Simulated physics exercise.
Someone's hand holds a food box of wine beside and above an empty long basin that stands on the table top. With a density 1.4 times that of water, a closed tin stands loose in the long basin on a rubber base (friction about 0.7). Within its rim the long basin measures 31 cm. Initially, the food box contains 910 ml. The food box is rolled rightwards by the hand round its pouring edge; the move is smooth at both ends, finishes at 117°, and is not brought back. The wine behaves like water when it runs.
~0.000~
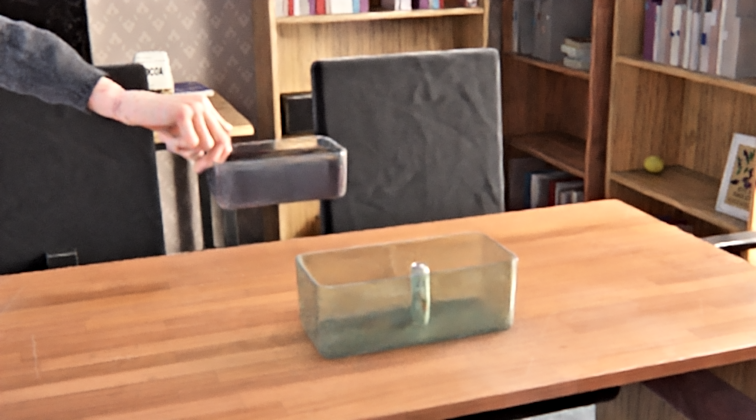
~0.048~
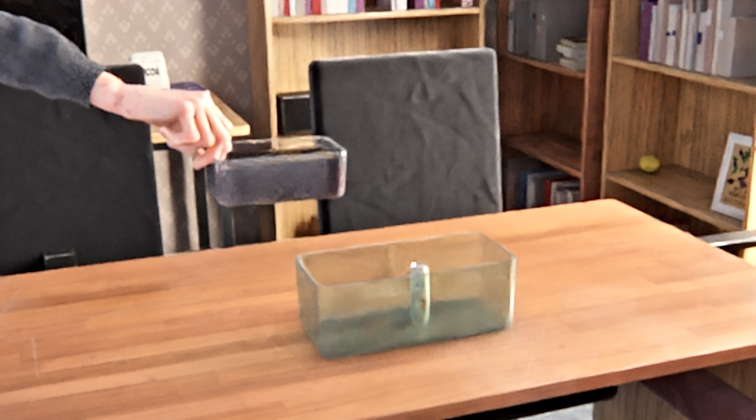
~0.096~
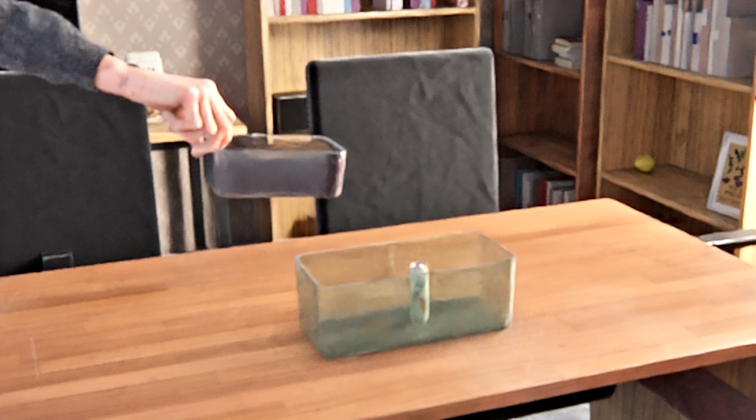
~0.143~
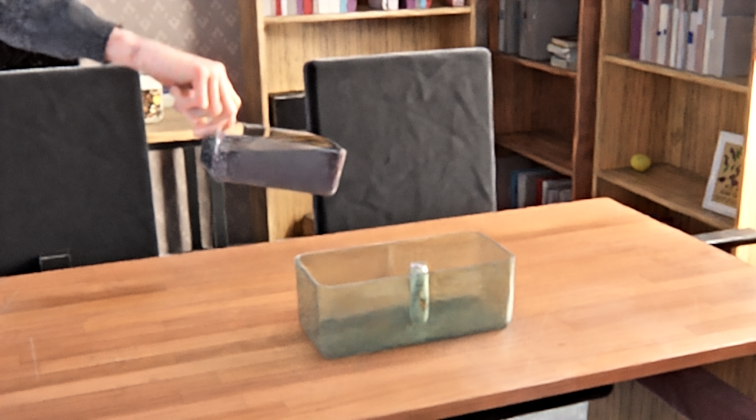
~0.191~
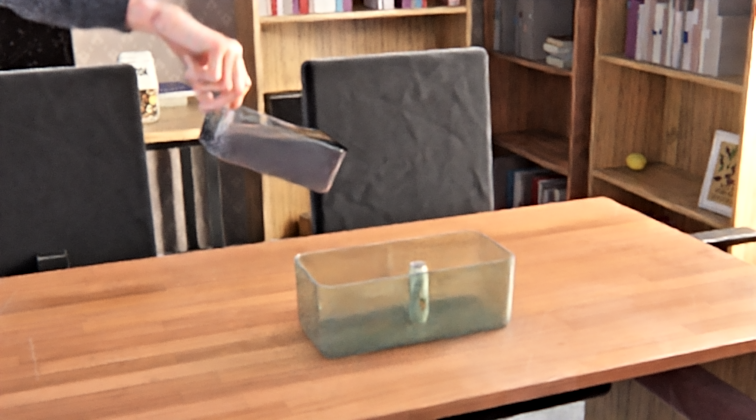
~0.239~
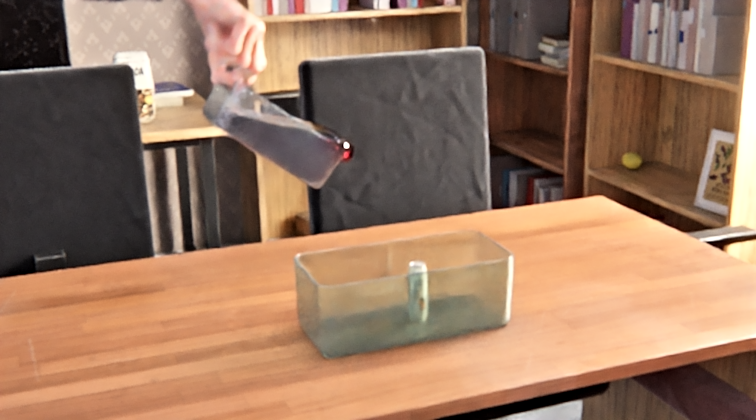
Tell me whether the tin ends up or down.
It ends up erect.
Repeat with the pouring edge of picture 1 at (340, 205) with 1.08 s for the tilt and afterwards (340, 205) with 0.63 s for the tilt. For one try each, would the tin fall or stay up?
First it tips over; then it tips over.
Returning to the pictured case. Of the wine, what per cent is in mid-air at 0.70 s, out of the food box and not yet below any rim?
I'd say some 18 per cent is in the air.
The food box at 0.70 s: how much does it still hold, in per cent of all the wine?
1 %.
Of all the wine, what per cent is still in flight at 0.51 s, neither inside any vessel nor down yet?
About 76 per cent.
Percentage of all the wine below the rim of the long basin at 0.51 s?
Estimate - around 10 in a hundred parts.
Then, 0.51 s in, the tilt is 106° and 14 per cent is still to pour; the tin stands where it began.
Then, 0.70 s in, the tilt is 117° and 1 per cent is still to pour; the tin stands where it began.
Then, 0.91 s in, the tilt is 117° and 0 per cent is still to pour; the tin stands where it began.
Then, 1.13 s in, the tilt is 117° and 0 per cent is still to pour; the tin stands where it began.
Finally, the tin stands where it began.
